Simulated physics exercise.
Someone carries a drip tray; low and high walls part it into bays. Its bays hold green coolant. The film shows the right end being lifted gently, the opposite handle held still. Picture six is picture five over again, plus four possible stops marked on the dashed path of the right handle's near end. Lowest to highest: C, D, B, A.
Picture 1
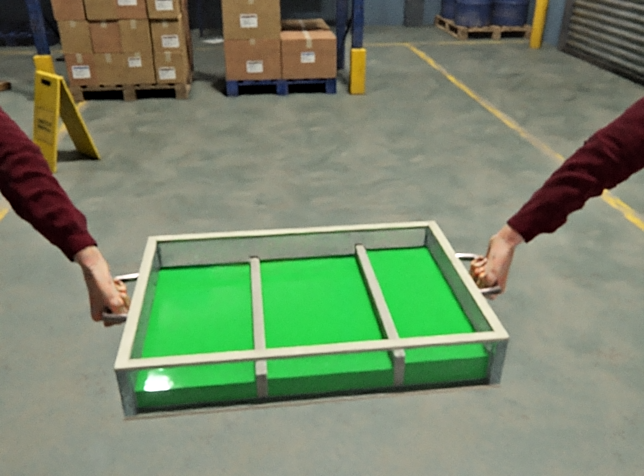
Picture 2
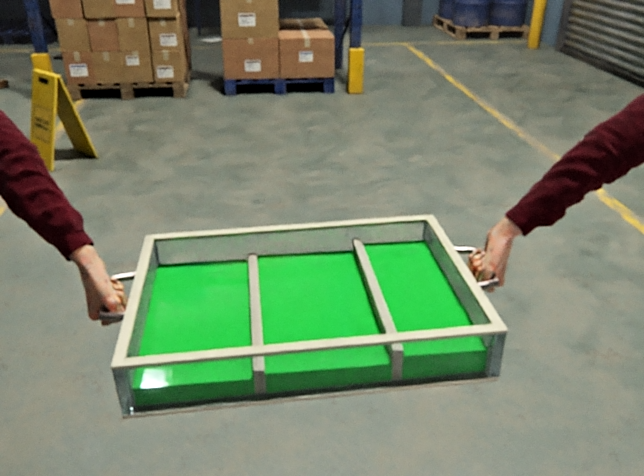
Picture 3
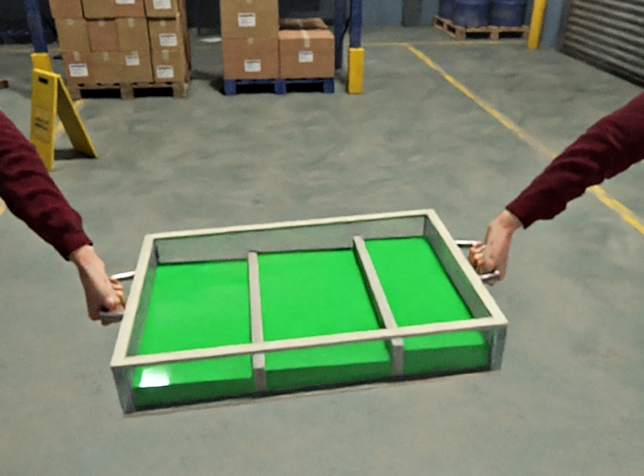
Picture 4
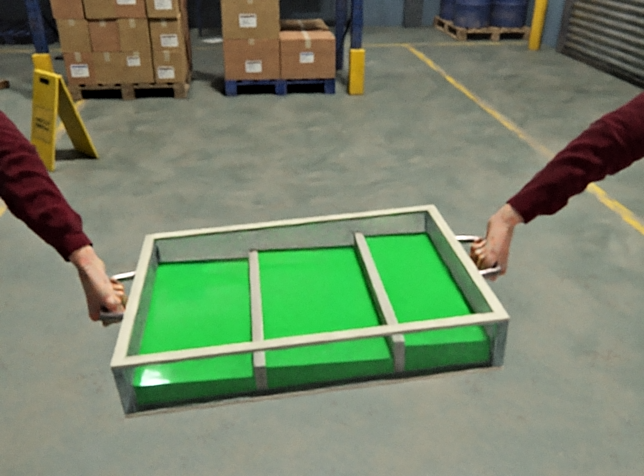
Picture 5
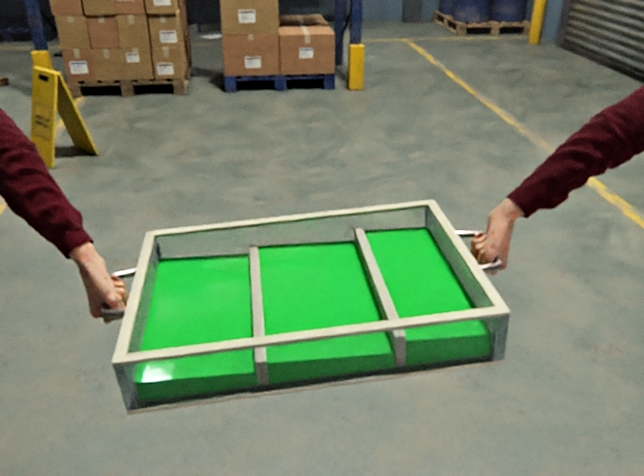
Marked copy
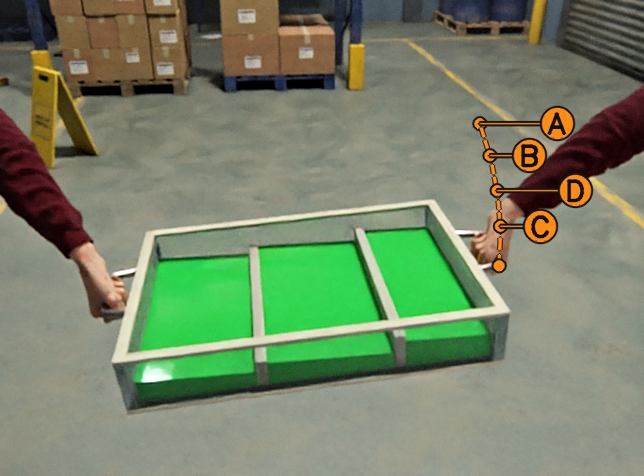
Two hands in dark red sleeves held a shallow, three-part tray of bright green liquid above a warehouse floor, and the right hand slowly raised its side slightly, tilting the tray gently down to the left.
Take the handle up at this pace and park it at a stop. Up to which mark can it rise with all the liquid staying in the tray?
D is the one.
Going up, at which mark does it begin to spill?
Mark B.
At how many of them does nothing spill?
Two of them.
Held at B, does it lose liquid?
Yes, it does.
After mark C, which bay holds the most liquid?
It is the left one.
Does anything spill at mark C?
No, that is safe.
On the marked copy, A at (479, 123); B at (489, 155); C at (500, 226); D at (497, 190).
If A is chosen, about 25 % goes over the rim.
If B is chosen, about 9 % goes over the rim.
If C is chosen, nothing spills; the left bay holds the most.
If D is chosen, nothing spills; the left bay holds the most.
